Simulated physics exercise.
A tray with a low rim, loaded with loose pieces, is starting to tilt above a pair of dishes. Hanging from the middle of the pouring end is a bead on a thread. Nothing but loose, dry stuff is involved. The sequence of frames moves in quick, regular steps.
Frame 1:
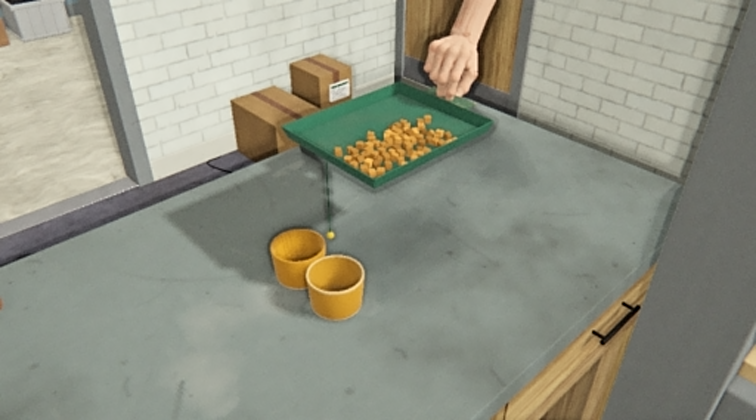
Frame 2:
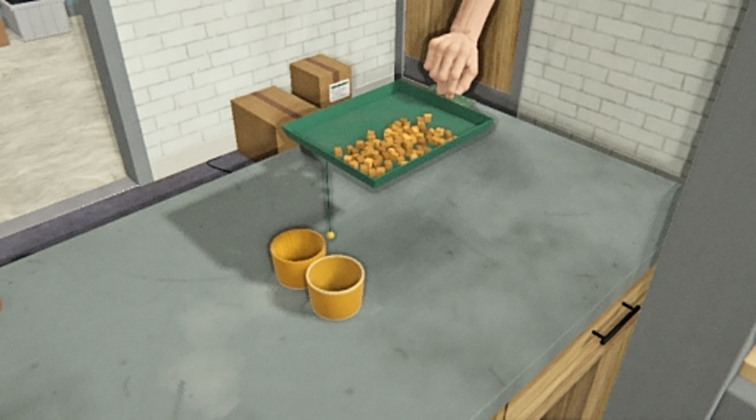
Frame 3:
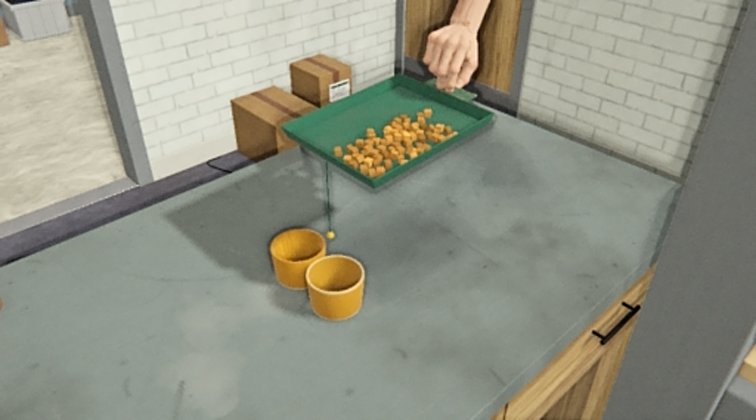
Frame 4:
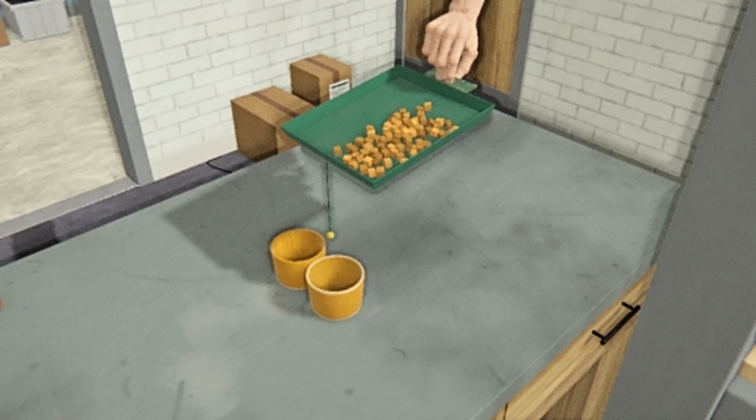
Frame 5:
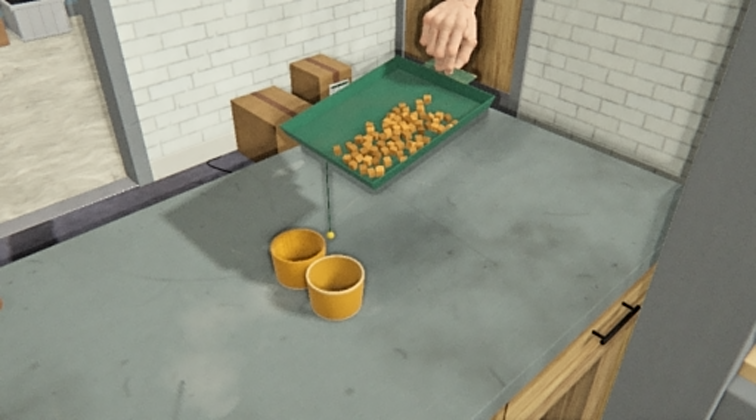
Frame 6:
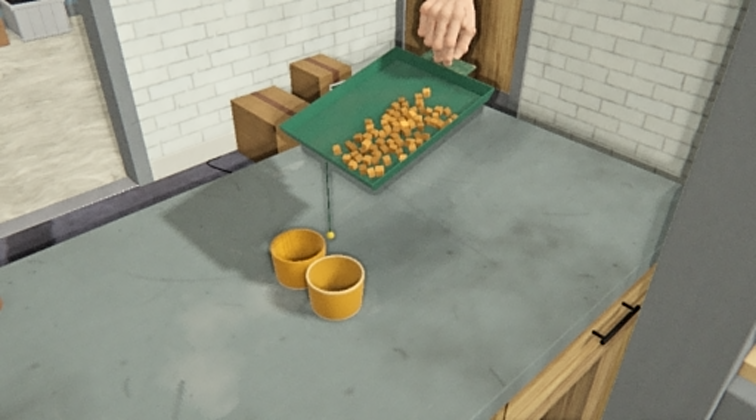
A green tray of small orange-brown cubes gradually tilting as a hand raises its far end above two yellow-orange dishes.
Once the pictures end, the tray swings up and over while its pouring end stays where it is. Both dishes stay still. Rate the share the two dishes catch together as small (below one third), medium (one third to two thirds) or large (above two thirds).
Medium.
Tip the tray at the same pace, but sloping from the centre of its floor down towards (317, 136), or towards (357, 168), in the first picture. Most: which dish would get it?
One after the other: The leftmost dish, the rightmost dish.
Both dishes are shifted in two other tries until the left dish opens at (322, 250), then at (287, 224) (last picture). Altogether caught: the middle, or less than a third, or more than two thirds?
First place: In the middle band. Second place: Under a third.
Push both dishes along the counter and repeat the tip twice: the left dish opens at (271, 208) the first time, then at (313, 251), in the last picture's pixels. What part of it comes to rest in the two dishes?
It comes to roughly 0 per cent in one try and roughly 70 per cent in the next.
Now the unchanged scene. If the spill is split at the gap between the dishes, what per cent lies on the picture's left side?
Looks to be around 50 per cent of the spill.
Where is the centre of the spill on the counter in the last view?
The centre sits near (330, 353).
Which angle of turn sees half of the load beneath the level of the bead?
Angle reached: About 110°.
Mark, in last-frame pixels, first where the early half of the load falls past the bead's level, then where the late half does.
Around (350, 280), followed by around (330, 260).
Soon after the last picture, tray tipped steeply; all on the tray.
A little later, tray tipped right over; nearly all on the tray; a stray few in the left dish; a small part outside both; a stray few in the air.
Later still, tray tipped past a quarter turn; about a third in the right dish; about a quarter in the left dish; about half outside both.
At rest, tray tipped past a quarter turn; about a third in the right dish; about a quarter in the left dish; about half outside both.
